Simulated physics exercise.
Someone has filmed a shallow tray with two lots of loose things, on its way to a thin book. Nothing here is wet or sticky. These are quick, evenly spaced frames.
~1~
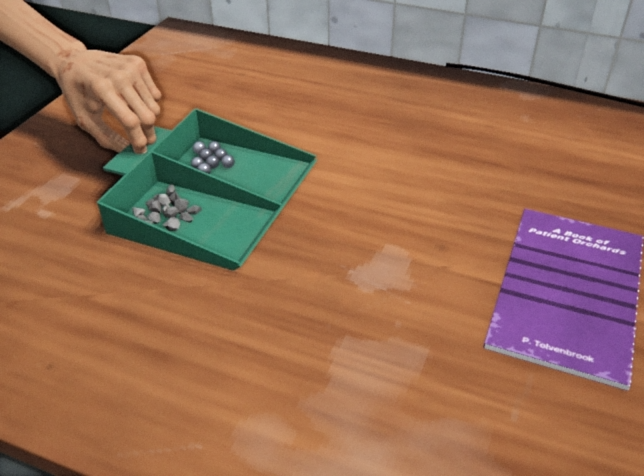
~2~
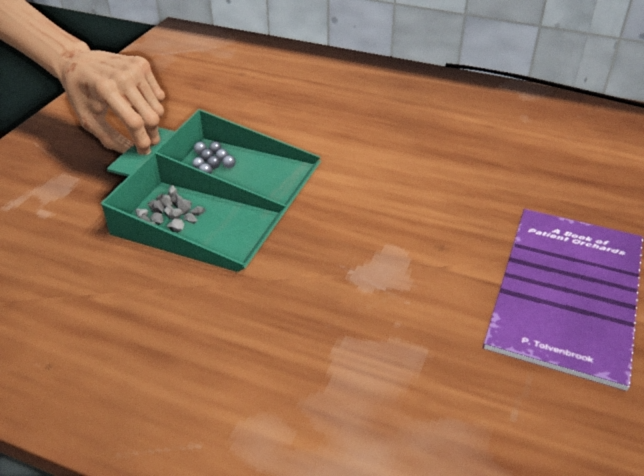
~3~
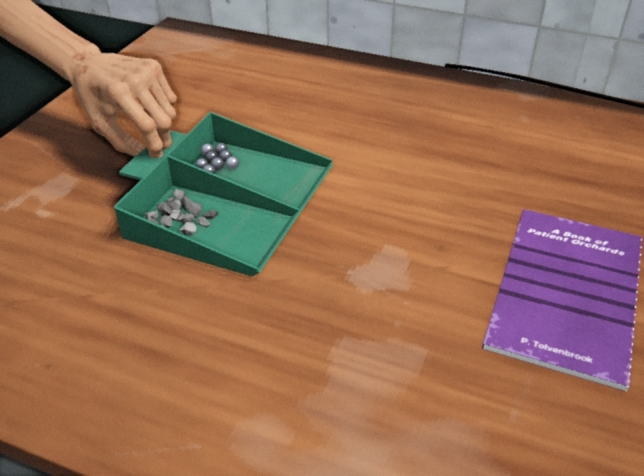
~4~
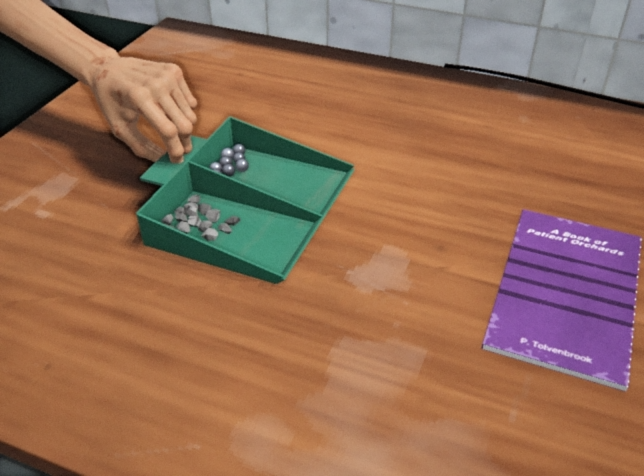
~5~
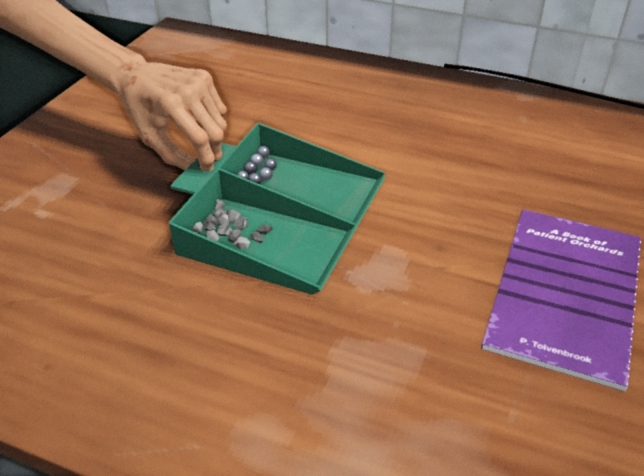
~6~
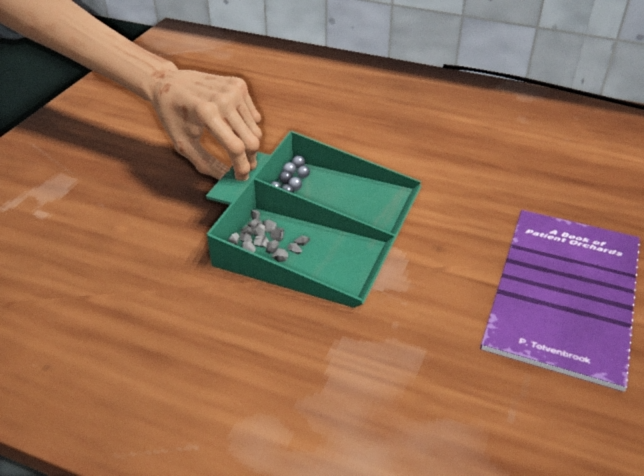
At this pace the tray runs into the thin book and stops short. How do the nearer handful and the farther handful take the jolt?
Nearer handful: It is held by the rim. Farther handful: It partly spills out.
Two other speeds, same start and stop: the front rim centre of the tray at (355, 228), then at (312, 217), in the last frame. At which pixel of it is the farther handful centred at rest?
One: (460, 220). Two: (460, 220).
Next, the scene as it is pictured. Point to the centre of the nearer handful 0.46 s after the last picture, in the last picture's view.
At about (446, 292).
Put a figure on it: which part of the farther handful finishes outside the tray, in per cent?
Roughly 60 in a hundred.
Then, 0.07 s on from there, tray still sliding, front rim near (445, 251); nearer handful all inside; farther handful all inside.
Then, 0.25 s on from there, tray stopped at the thin book; nearer handful all inside, moved towards the front rim; farther handful all inside, moved towards the front rim.
Then, 0.46 s on from there, tray stopped at the thin book; nearer handful all inside, moved towards the front rim; farther handful near two thirds out of the tray.
In the end, tray stopped at the thin book; nearer handful all inside, moved towards the front rim; farther handful near two thirds out of the tray.
